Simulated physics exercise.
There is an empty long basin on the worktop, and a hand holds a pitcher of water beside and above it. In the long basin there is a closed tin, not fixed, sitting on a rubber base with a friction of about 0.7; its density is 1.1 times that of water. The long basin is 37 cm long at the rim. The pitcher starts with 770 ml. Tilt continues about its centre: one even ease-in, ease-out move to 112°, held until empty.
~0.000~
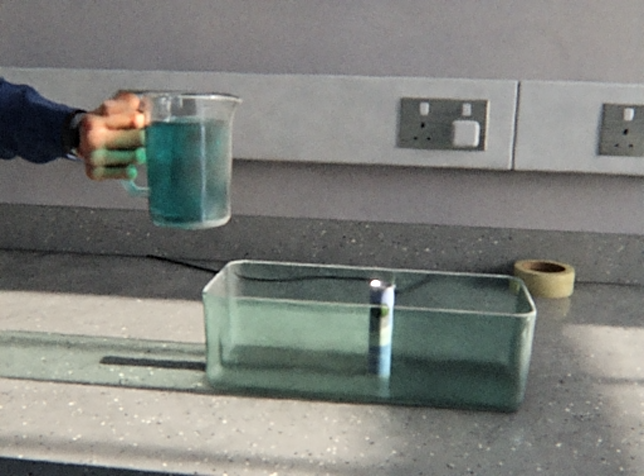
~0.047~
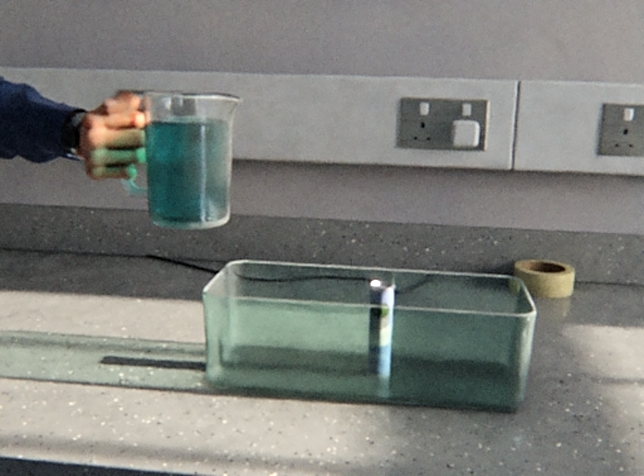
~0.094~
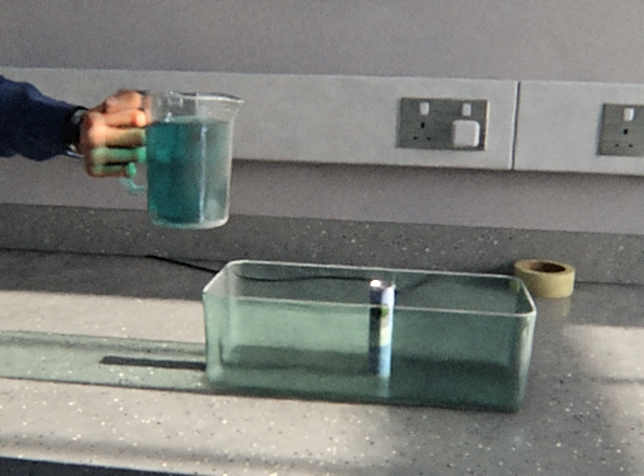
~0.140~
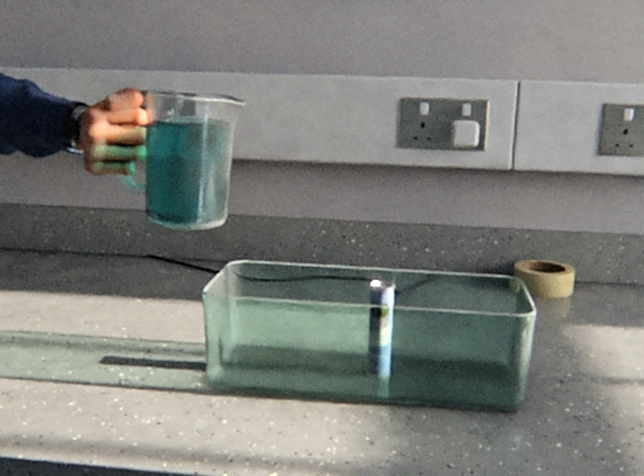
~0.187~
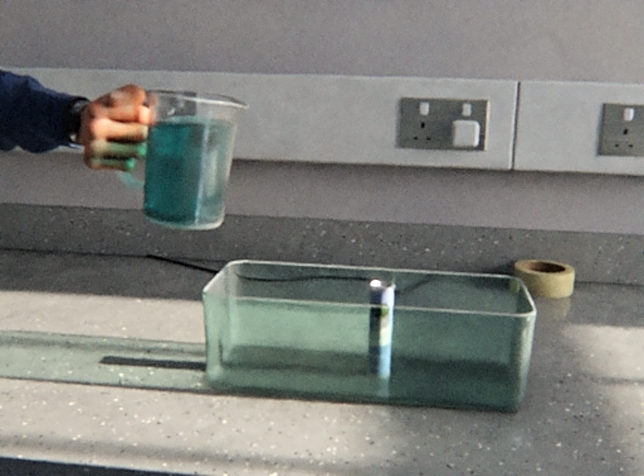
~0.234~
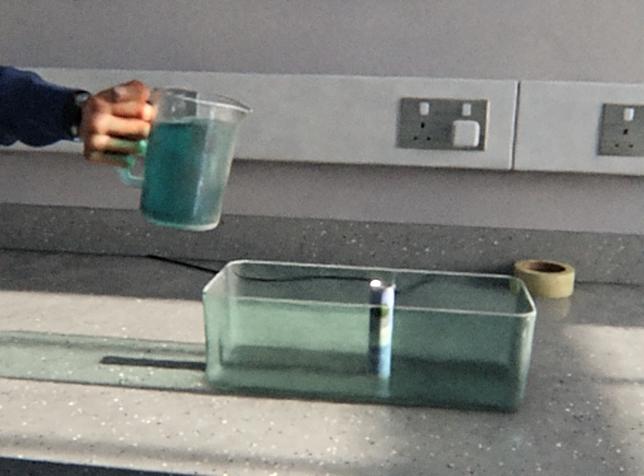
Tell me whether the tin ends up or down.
It is going to cope.
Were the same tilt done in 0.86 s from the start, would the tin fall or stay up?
With that tilt, the tin stays on its base.
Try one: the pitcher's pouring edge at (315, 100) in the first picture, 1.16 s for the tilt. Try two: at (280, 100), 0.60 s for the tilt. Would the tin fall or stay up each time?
First it tips over; then it tips over.
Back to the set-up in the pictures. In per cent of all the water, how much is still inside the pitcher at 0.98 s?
Remaining share: Approx. 36 %.
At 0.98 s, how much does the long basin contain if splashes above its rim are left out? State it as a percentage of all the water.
Reading: Approx. 44 %.
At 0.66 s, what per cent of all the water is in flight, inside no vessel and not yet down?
Around 10 in a hundred.
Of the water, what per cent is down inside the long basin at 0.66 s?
1 %, more or less.
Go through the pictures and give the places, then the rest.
The first picture shows tilt 0°; pouring edge (241, 98); surface from (151, 119) to (229, 123); the long basin's rim runs from (217, 278) to (528, 297); the tin's top is at (382, 289).
The second picture shows tilt 0°; pouring edge (242, 98); surface from (151, 119) to (229, 123).
The third picture shows tilt 2°; pouring edge (243, 100); surface from (152, 119) to (229, 123).
The fourth picture shows tilt 4°; pouring edge (245, 102); surface from (153, 120) to (232, 124).
The fifth picture shows tilt 7°; pouring edge (248, 106); surface from (155, 121) to (234, 124).
The sixth picture shows tilt 11°; pouring edge (252, 110); surface from (157, 122) to (237, 126).
After 0.66 s the tilt is 68° and 90 per cent is still to pour; the tin stands where it began.
After 0.98 s the tilt is 105° and 35 per cent is still to pour; the tin stands where it began.
After 1.30 s the tilt is 112° and 1 per cent is still to pour; the tin stands where it began.
After 1.66 s the tilt is 112° and 0 per cent is still to pour; the tin stands where it began.
In the end the tin stands where it began.
